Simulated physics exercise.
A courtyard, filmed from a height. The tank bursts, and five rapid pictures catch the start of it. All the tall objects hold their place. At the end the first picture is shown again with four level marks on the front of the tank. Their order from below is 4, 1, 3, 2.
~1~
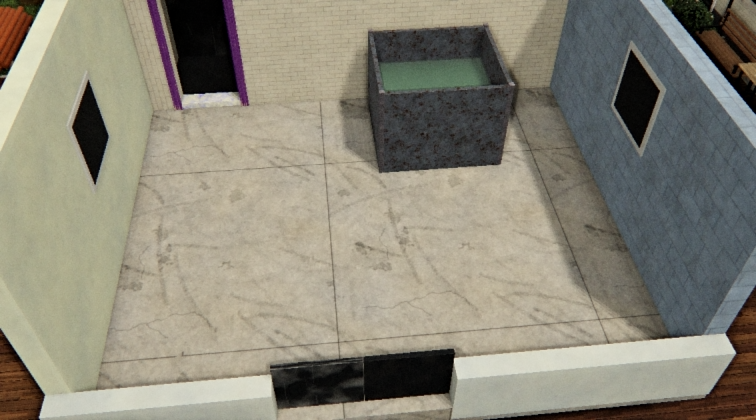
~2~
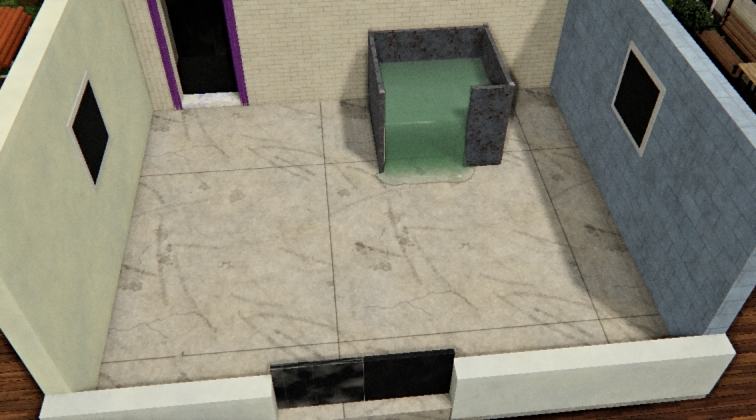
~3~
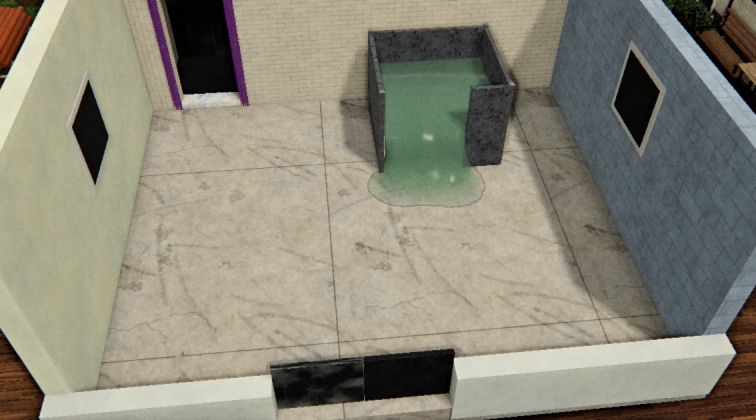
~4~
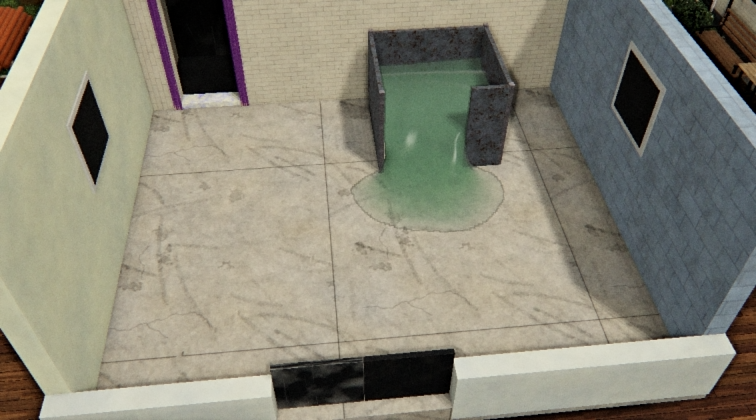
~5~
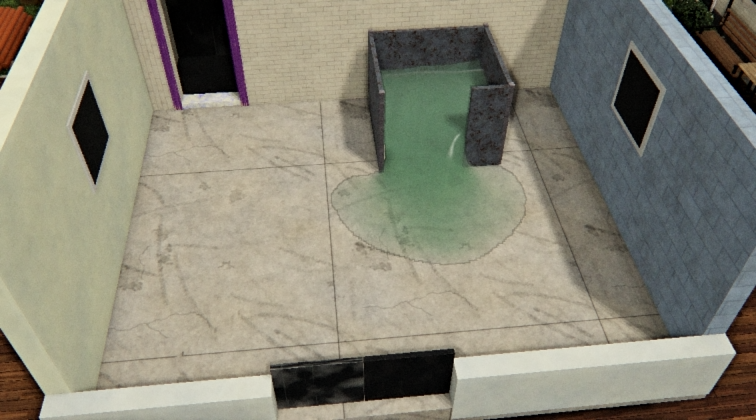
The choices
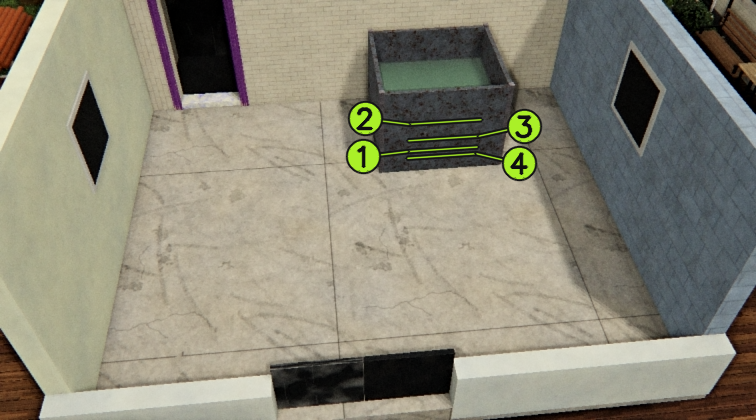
A roofless room with a pale stone floor had a dark tank of green water at the back; part of its front wall disappeared, and the water poured out, spreading in a widening rounded puddle.
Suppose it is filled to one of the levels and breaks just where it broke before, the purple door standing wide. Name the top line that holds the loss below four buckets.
The answer is line 2.
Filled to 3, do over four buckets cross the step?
No.
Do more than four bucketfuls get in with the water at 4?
No, not at all.
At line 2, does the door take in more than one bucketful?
No, it does not.
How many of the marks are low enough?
All of the four.
On the marked copy, 1 at (442, 149); 2 at (445, 122); 3 at (443, 138); 4 at (442, 155); from the bottom up 4, 1, 3, 2.
With 1, nothing gets over.
With 2, a splash gets over, under a bucket.
With 3, nothing gets over.
With 4, nothing gets over.
